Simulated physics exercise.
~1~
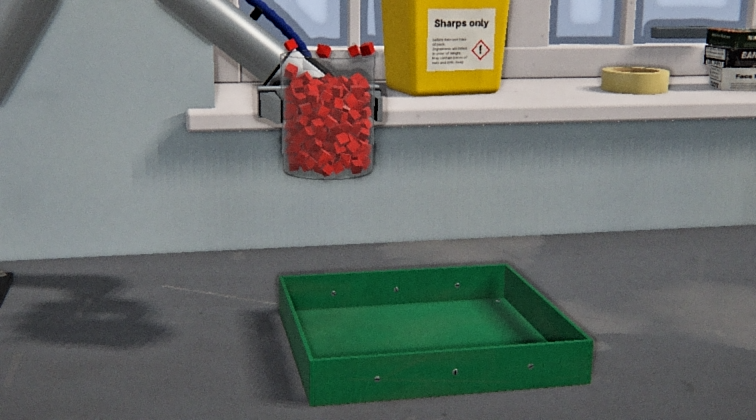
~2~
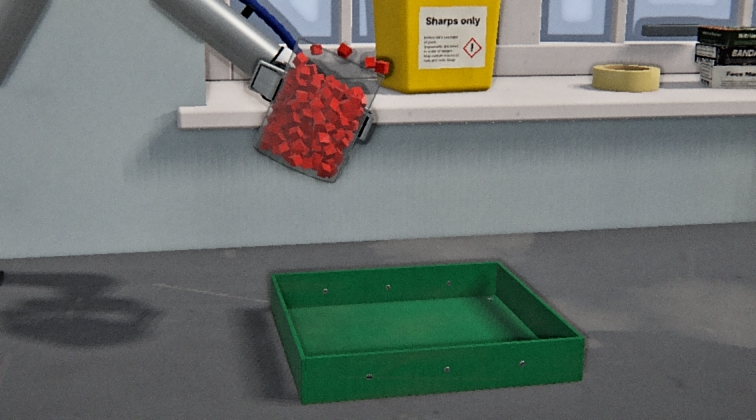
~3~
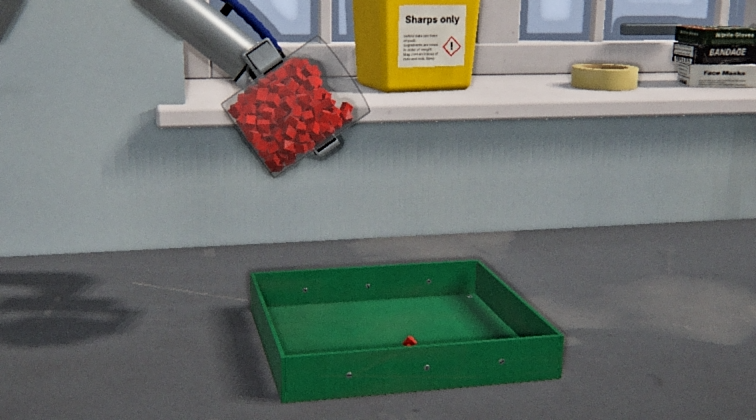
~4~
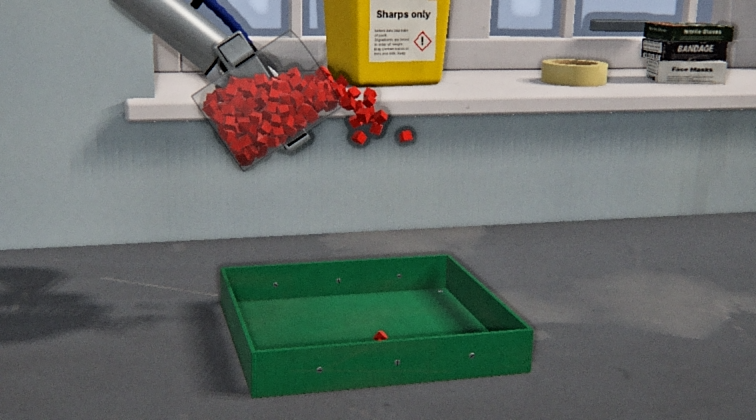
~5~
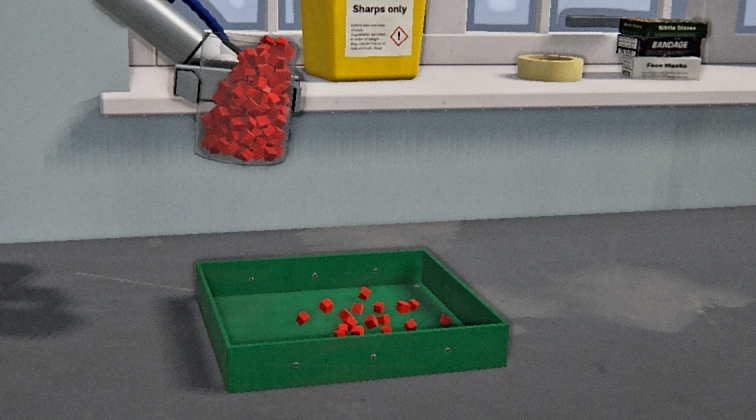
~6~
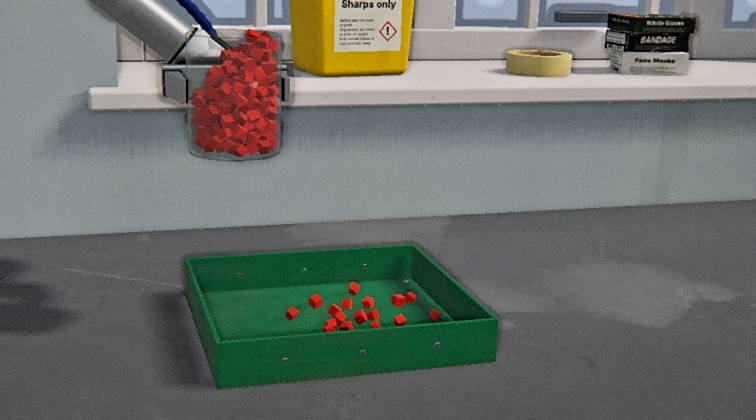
Robotic arm tilting a clear beaker of red cubes, spilling some into a green tray, then returning upright with most still inside.
